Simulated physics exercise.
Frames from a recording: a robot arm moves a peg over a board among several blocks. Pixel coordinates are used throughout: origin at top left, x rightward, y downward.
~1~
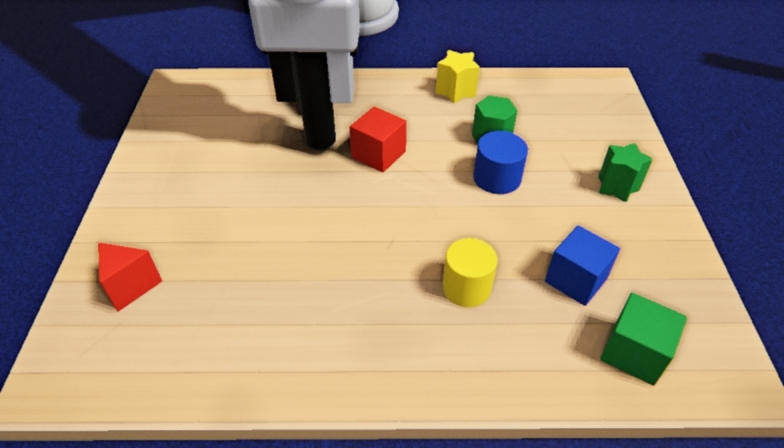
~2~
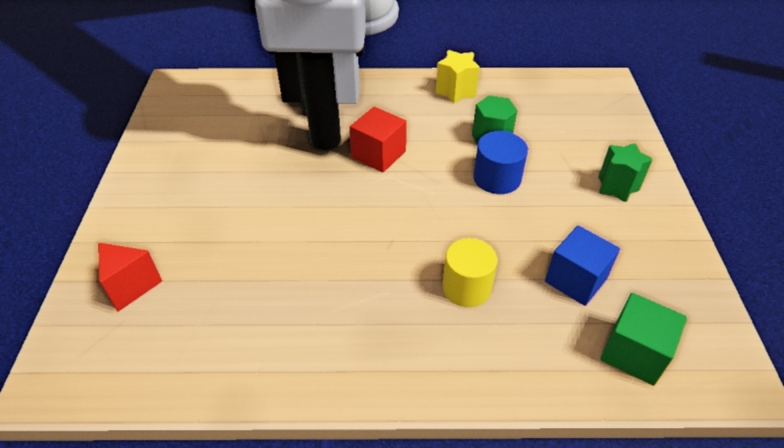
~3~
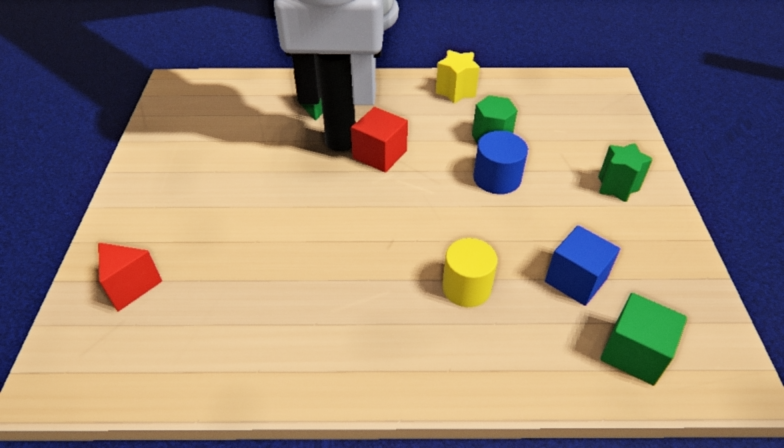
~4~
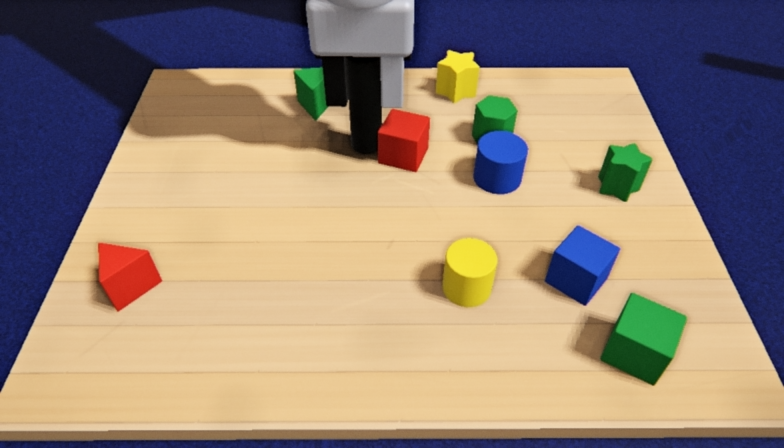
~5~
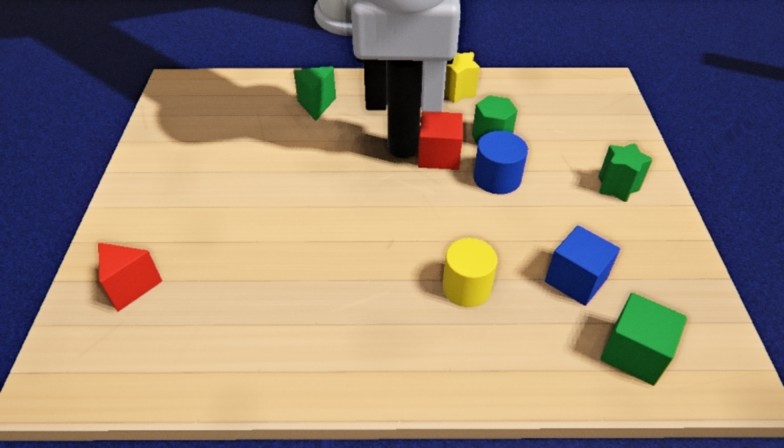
A robot arm with a black peg moves right across a wooden board of colored blocks, meets the red cube and pushes it a short way right toward the blue cylinder, while a green block behind the arm comes into view.
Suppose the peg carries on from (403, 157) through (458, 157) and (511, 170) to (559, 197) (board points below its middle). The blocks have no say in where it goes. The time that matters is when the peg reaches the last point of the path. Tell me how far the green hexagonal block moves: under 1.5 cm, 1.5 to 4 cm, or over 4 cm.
If I had to pick, the green hexagonal block travels beyond 4 cm here.
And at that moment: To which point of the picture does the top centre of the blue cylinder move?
I think it will end close to (578, 196).
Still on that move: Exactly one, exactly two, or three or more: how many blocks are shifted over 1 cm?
3 or more.
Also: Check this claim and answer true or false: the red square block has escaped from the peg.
True
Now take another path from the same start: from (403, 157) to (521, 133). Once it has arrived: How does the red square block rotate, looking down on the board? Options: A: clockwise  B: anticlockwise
A (clockwise)
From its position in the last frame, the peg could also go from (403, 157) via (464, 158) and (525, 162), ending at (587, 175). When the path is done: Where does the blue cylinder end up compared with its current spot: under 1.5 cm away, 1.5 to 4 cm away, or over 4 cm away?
It falls in the 1.5 to 4 cm band.
The first path, step by step. One third of the way, peg (460, 148); red square block (497, 119), turned 25° anticlockwise; green hexagonal block (523, 98); blue cylinder (515, 148).
Two thirds of the way, peg (514, 162); red square block (532, 118), turned 65° anticlockwise; green hexagonal block (535, 92), turned 15° anticlockwise; blue cylinder (544, 164).
At the end, peg (562, 189); red square block (532, 118), turned 65° anticlockwise; green hexagonal block (535, 92), turned 15° anticlockwise; blue cylinder (578, 196); green star-shaped block unmoved.
